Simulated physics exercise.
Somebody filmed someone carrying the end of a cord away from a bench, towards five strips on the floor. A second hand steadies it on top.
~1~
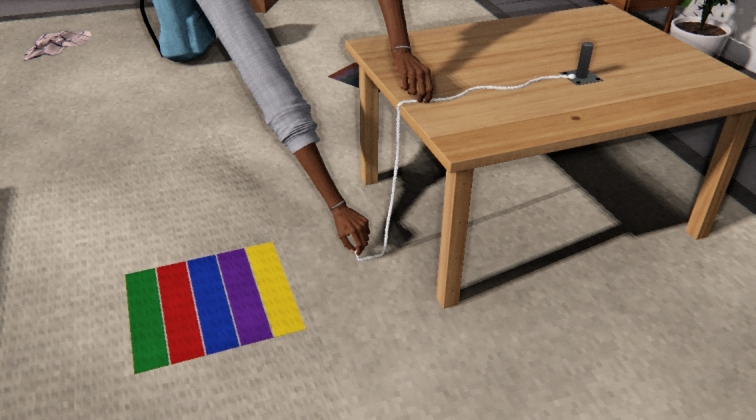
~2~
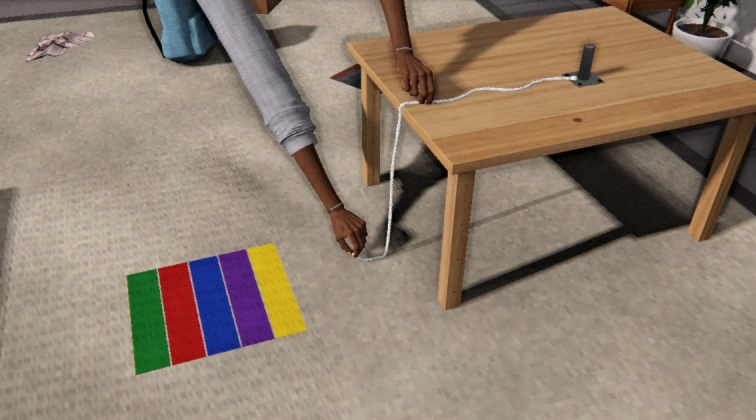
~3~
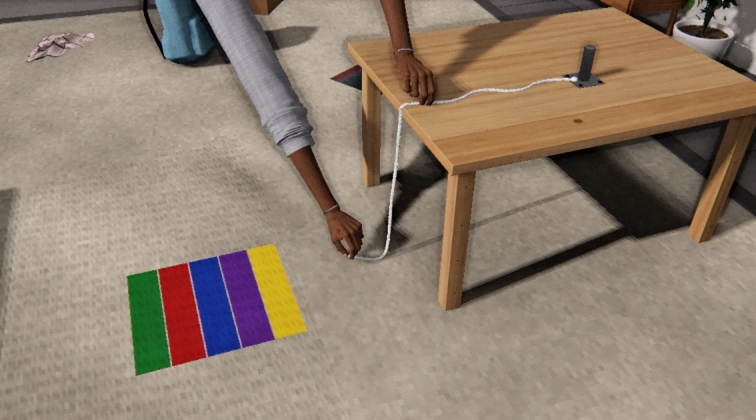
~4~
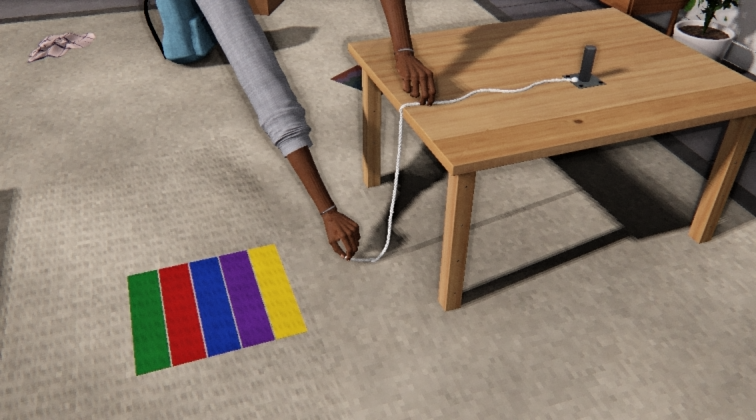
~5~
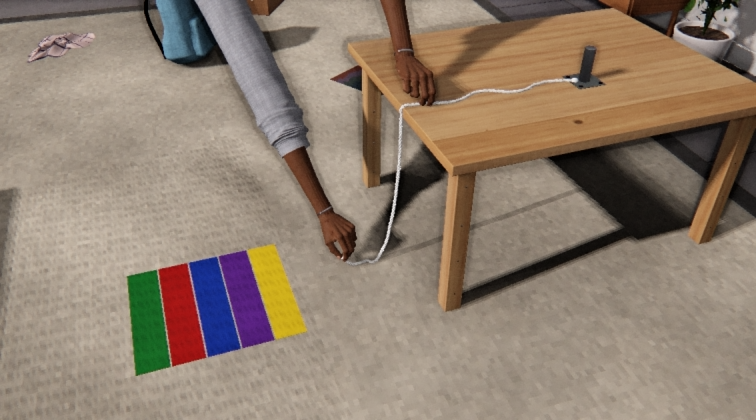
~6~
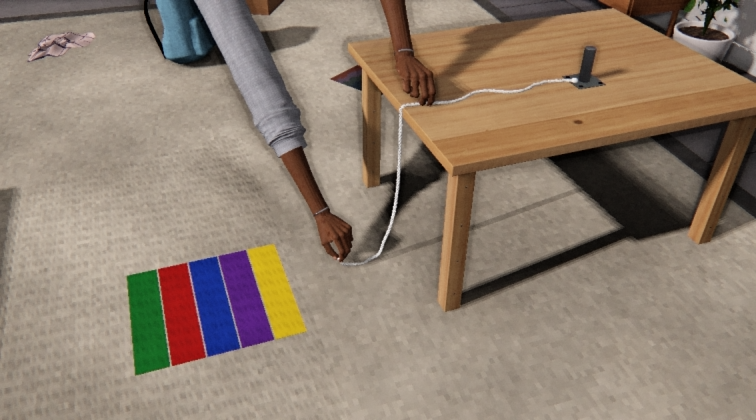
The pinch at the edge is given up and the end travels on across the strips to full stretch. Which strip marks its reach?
Over purple.
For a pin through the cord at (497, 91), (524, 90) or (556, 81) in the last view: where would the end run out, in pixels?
Try by try, around (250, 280), (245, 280) and (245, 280).
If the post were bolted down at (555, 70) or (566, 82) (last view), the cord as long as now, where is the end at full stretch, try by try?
The places are (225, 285) and (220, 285).
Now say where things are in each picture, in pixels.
In the first picture, end (356, 252); yellow (284, 315); purple (252, 324); blue (219, 332); red (184, 341); green (150, 350).
In the second picture, end (353, 254); cord through (548, 80) (493, 89) (432, 102) (397, 141) (391, 197) (387, 247).
In the third picture, end (349, 256).
In the fourth picture, end (346, 257); cord through (548, 81) (494, 91) (433, 103) (400, 142) (394, 198) (386, 249).
In the fifth picture, end (342, 258).
In the sixth picture, end (339, 259); cord through (548, 82) (494, 91) (432, 103) (400, 142) (396, 198) (382, 249).
Early on, end near (294, 269); short of the strips.
Midway, end near (261, 276); over yellow.
At the end of the slack, end near (242, 281); over purple. The end stops over the purple strip.
